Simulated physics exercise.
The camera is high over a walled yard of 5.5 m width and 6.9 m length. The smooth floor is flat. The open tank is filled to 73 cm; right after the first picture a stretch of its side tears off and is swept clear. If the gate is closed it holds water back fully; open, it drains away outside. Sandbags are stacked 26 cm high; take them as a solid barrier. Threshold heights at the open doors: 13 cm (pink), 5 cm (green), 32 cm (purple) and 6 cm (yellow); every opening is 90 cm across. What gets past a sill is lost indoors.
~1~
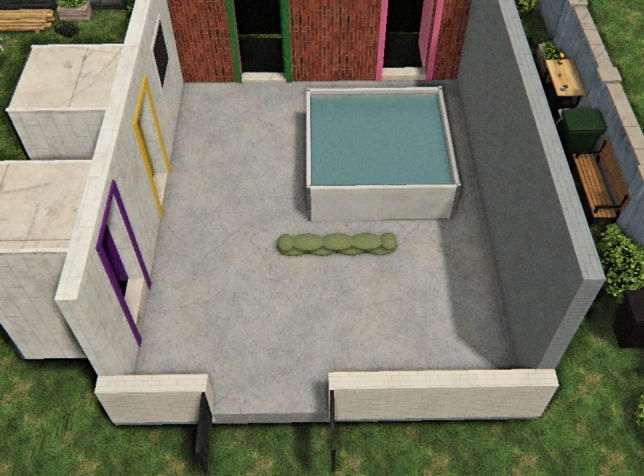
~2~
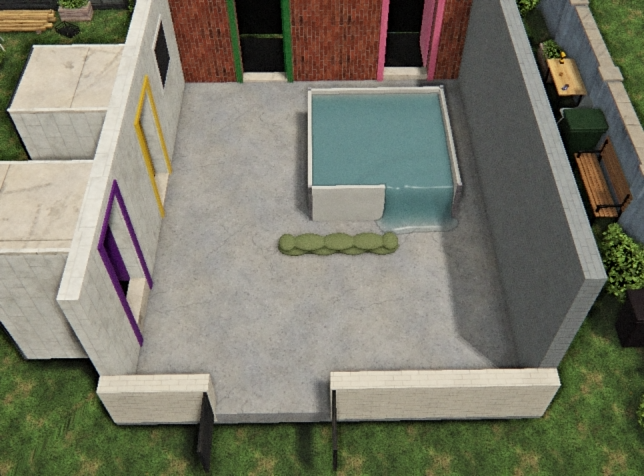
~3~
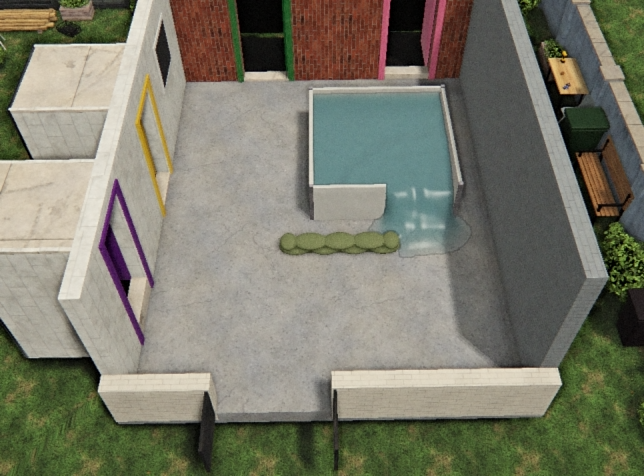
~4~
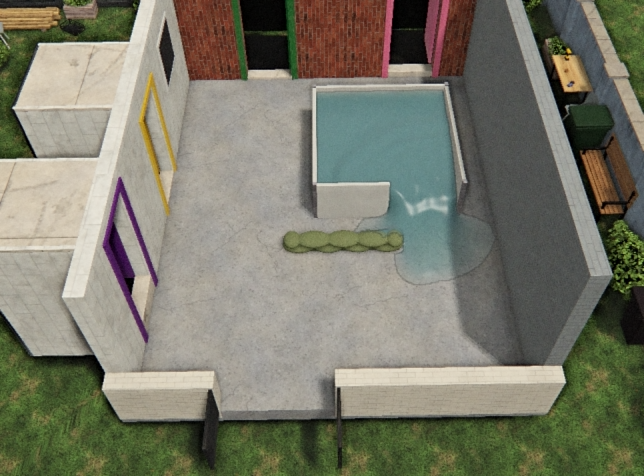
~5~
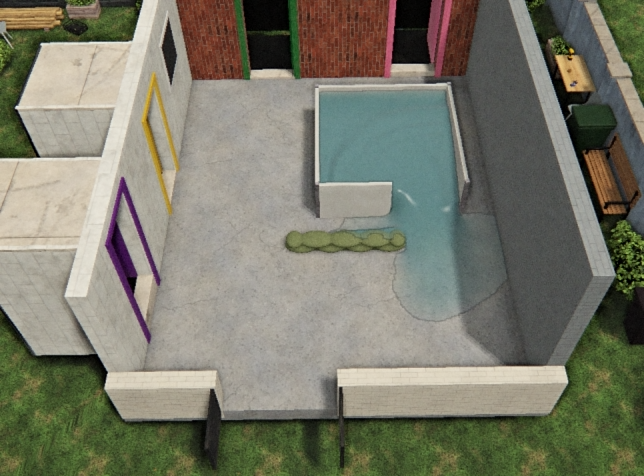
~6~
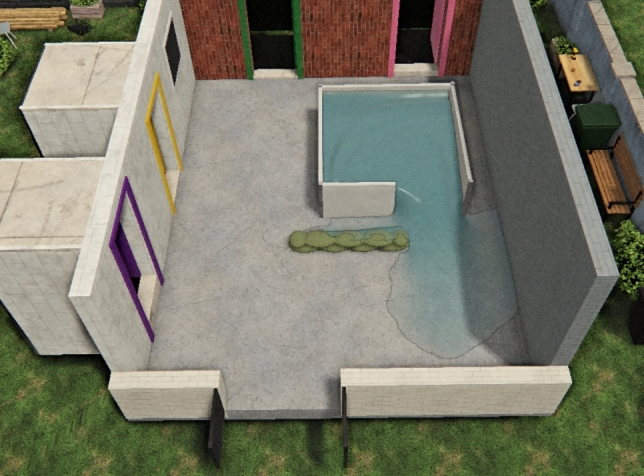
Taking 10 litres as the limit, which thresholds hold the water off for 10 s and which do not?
The water let in: At the pink door it keeps below the limit; at the green door it passes the limit; at the purple door it does not reach the limit; at the yellow door it passes the limit.
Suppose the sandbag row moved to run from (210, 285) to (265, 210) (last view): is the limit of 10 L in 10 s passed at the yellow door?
Against that limit: Yellow below.
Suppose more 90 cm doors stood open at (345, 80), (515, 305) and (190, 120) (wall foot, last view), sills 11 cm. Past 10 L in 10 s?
In turn: Below, past it, not over.
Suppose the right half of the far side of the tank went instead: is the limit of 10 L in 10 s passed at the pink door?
Against that limit: Pink above.
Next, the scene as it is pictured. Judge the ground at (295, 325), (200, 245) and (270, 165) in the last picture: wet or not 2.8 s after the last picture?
In that order: Flooded, flooded, not reached.
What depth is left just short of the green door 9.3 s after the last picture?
Some 14.0 cm.
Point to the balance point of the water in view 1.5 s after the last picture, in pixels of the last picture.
At about (407, 215).
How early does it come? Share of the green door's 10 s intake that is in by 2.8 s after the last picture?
About 0 per cent.
Then, 0.7 s after the last picture water covers 25 % of the floor and is deepest (55 cm) near (527, 390); pink door not reached, green door not reached, purple door not reached, yellow door not reached.
Then, 1.5 s after the last picture water covers 35 % of the floor and is deepest (55 cm) near (514, 390); pink door not reached, green door not reached, purple door not reached, yellow door 7 cm at the sill, 0 L in.
Then, 2.8 s after the last picture water covers 55 % of the floor and is deepest (34 cm) near (501, 390); pink door not reached, green door not reached, purple door 8 cm at the sill, 0 L in, yellow door 2 cm at the sill, 1 L in.
Then, 5.3 s after the last picture water covers 80 % of the floor and is deepest (22 cm) near (450, 391); pink door not reached, green door not reached, purple door 19 cm at the sill, 0 L in, yellow door 10 cm at the sill, 9 L in.
Then, 9.3 s after the last picture water covers 95 % of the floor and is deepest (16 cm) near (231, 87); pink door 13 cm at the sill, 0 L in, green door 14 cm at the sill, 89 L in, purple door 13 cm at the sill, 0 L in, yellow door 6 cm at the sill, 23 L in.
